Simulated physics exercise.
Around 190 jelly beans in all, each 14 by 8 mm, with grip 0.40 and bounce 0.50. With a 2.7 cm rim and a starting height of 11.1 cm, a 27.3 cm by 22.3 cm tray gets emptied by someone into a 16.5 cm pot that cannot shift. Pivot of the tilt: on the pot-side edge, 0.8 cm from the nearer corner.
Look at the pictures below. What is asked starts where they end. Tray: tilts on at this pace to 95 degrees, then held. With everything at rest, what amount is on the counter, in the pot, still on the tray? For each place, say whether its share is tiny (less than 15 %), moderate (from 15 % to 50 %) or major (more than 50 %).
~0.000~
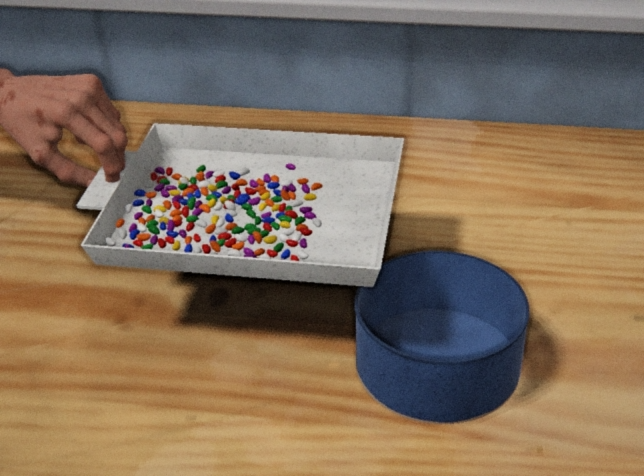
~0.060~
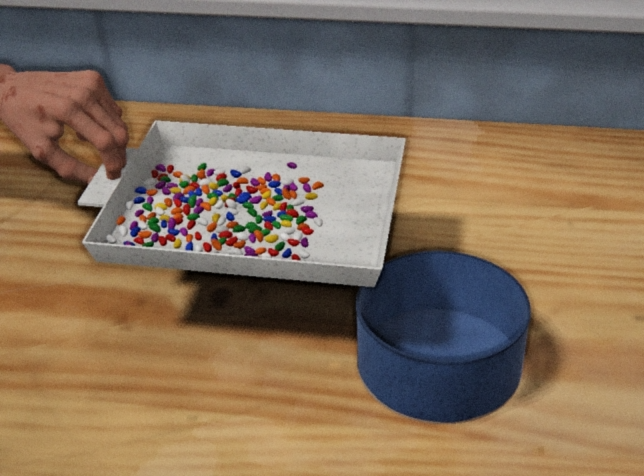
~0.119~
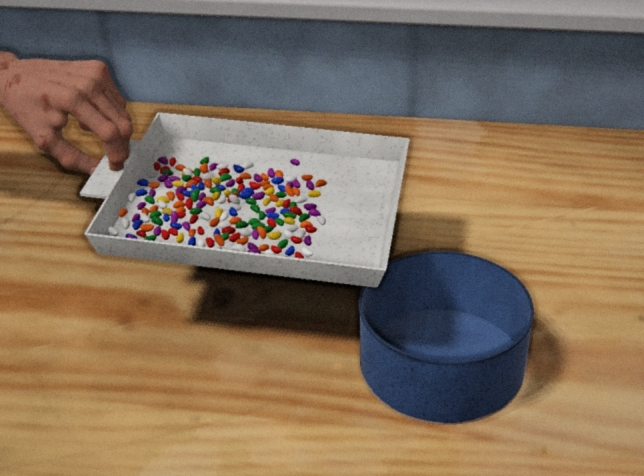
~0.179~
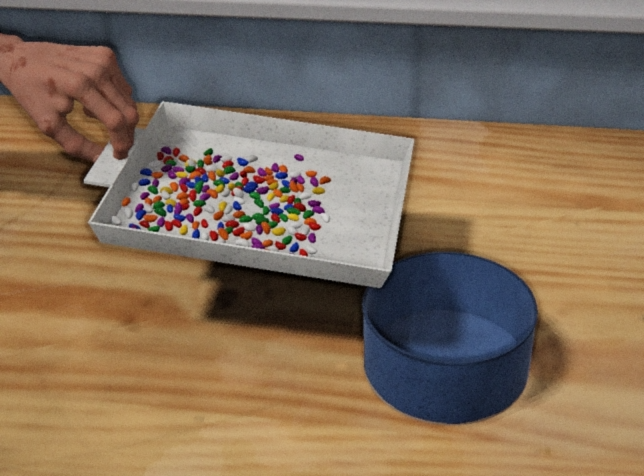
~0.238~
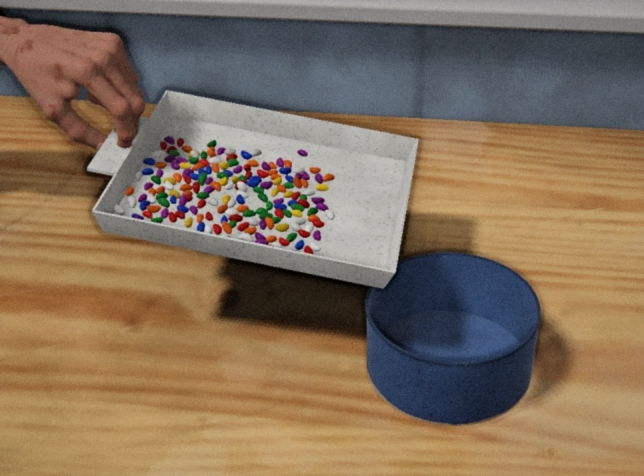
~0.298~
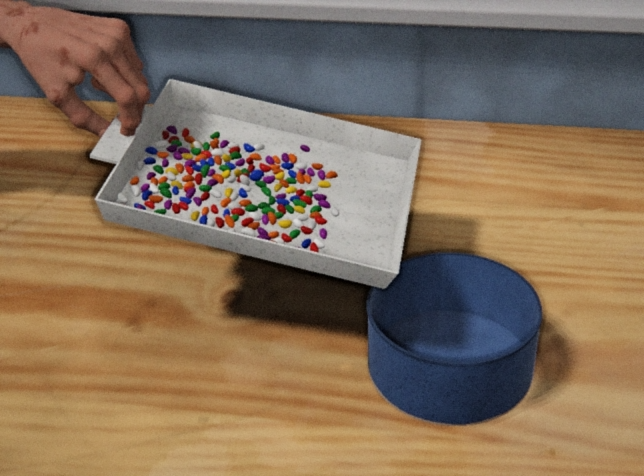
In order: Counter: It will be a sizable minority; pot: It will be a majority; tray: It will be a small minority.
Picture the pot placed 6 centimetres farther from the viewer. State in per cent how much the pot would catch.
I'd put it at around 85 per cent.
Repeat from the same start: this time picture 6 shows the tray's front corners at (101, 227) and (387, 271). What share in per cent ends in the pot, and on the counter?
The pot gets 20 and the counter 80.
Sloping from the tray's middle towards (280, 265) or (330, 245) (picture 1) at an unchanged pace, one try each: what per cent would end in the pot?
I'd put it at about 20 per cent for the first tilt and about 100 per cent for the second.
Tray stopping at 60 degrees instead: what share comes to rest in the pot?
Result: Close to 5 %.
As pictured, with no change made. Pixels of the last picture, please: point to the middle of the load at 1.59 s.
By then the middle of the load sits around (404, 222).
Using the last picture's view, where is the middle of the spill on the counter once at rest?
Around (476, 284).
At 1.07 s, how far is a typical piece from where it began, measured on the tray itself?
By then it sits near 15 cm from where it began.
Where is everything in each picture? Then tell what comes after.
Tray tilt 0 degrees, front corners at (92, 241) and (372, 263); middle of the pieces at (215, 220); pot at (441, 302), in the first frame.
Tray tilt 1 degrees, front corners at (93, 238) and (374, 263); middle of the pieces at (216, 218), in the second frame.
Tray tilt 3 degrees, front corners at (95, 230) and (378, 264); middle of the pieces at (219, 213), in the third frame.
Tray tilt 6 degrees, front corners at (99, 219) and (383, 265), lowest corner right front; middle of the pieces at (223, 206), in the fourth frame.
Tray tilt 9 degrees, front corners at (103, 208) and (388, 266), lowest corner right front; middle of the pieces at (226, 199), in the fifth frame.
Tray tilt 12 degrees, front corners at (106, 197) and (391, 266), lowest corner right front; middle of the pieces at (229, 192); pot at (454, 304). The tray's pace is about 50 degrees a second, in the sixth frame.
After 1.07 s, tilt 51 degrees; the tray holds 100 %, the pot 0 %.
Then, at 1.59 s, tilt 77 degrees; the tray holds 95 %, the pot 5 %.
After 2.17 s, tilt 95 degrees; the tray holds 5 %, the pot 60 %.
By 3.5 s all is still; counter 35 %, pot 65 %, tray 0 %.
